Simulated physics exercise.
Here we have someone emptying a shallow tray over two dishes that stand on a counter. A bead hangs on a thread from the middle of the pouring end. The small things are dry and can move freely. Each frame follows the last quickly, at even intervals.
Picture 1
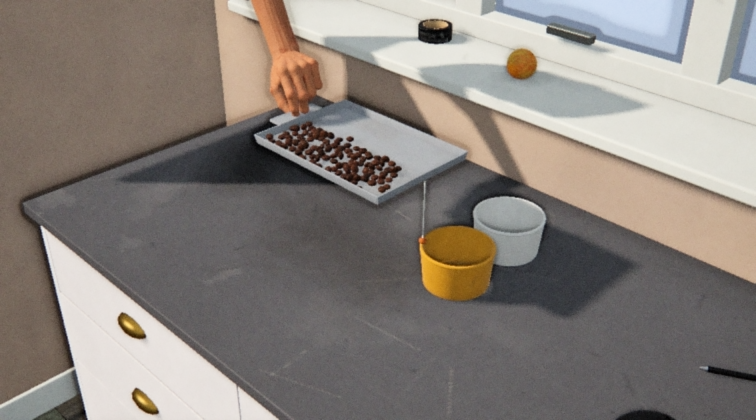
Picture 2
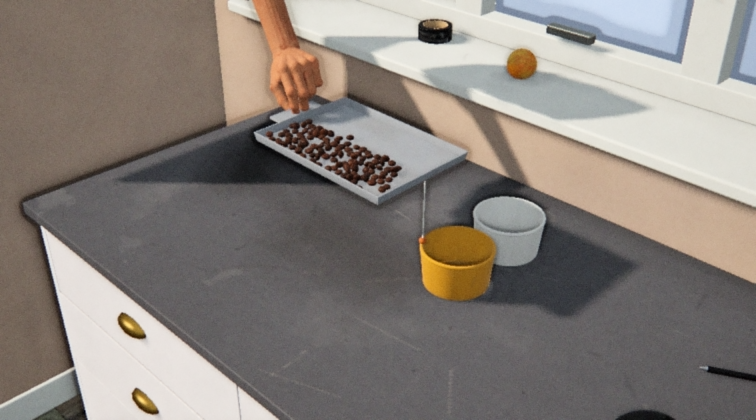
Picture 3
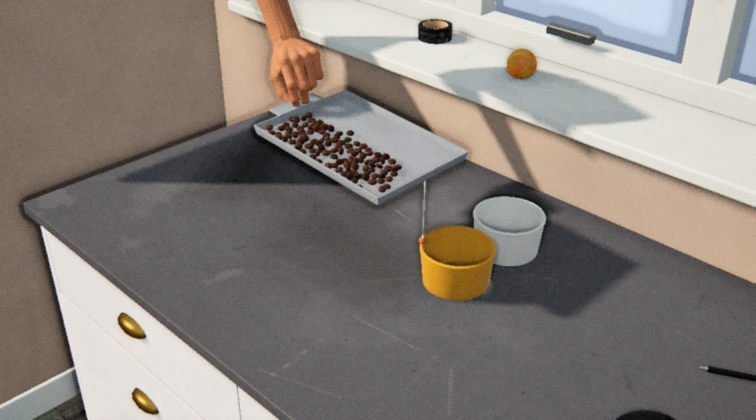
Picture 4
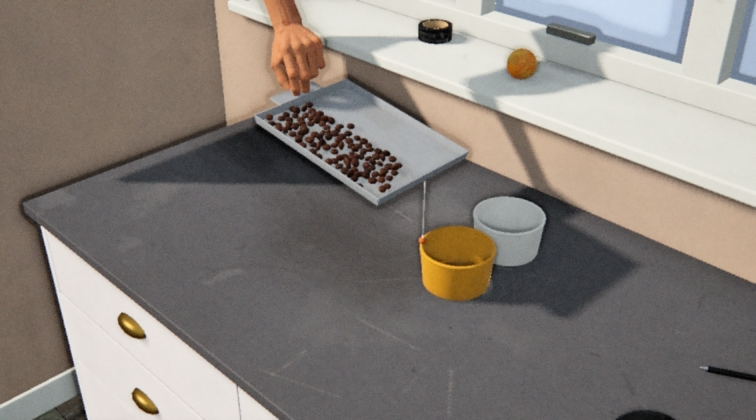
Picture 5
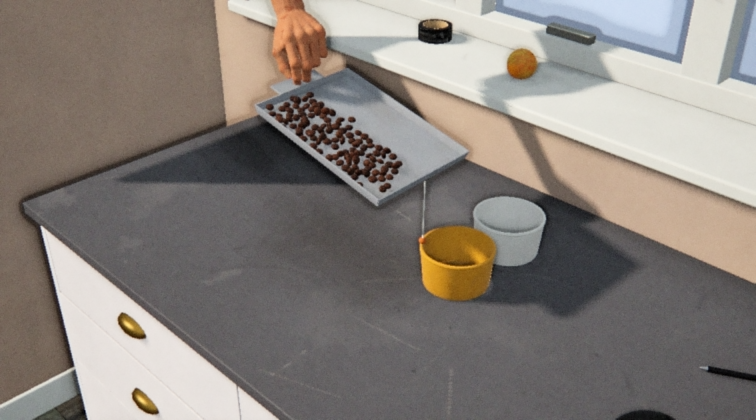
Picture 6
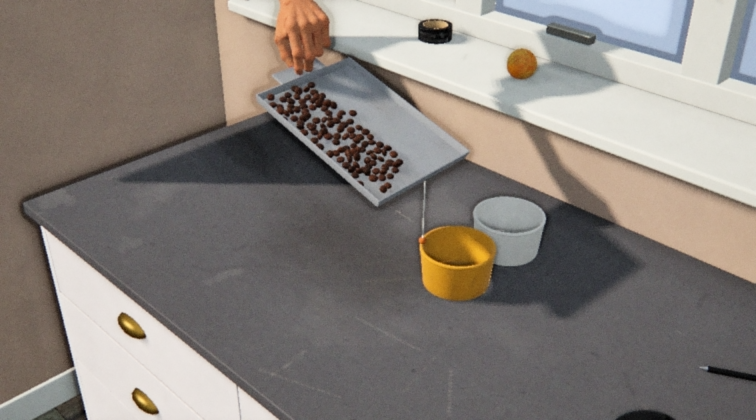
To begin with, a hand holds the far end of a shallow gray tray of small brown pieces, beside an orange dish and a white dish on a dark counter. The hand then gradually raises that end, and the tray slants more steeply, its near left corner lowest, while the dishes stay still.
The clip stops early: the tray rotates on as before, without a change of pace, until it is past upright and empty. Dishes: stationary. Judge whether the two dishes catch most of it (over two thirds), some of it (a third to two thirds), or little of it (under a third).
They catch little of it.
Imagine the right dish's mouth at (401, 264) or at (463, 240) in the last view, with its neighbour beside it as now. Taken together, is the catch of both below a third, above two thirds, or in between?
For the first spot it's between a third and two thirds, and for the next one it's beyond two thirds.
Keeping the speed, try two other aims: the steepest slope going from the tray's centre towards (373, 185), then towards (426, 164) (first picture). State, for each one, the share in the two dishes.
About 0 % and about 70 %.
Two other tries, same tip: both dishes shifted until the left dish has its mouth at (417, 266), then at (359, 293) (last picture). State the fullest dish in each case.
First try: The left-hand one. Second try: The right-hand one.
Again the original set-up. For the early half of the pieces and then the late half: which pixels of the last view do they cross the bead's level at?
I'd say around (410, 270) at first, then around (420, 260).
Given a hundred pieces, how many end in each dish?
So the left dish gets 20 % of the load, while the right one gets 0 %.
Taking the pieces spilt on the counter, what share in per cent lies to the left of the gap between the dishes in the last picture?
Close to 90 per cent of the spill, I think.
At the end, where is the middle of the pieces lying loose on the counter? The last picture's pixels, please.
Roughly at pixel (426, 322).
Soon after the last picture, tray tipped steeply; nearly all on the tray; a stray few in the air.
A little later, tray tipped right over; about a third on the tray; a small part in the left dish; about half outside both; a small part in the air.
Later still, tray tipped past a quarter turn; about a quarter in the left dish; most outside both.
At rest, tray tipped past a quarter turn; about a quarter in the left dish; none in the right dish; most outside both.
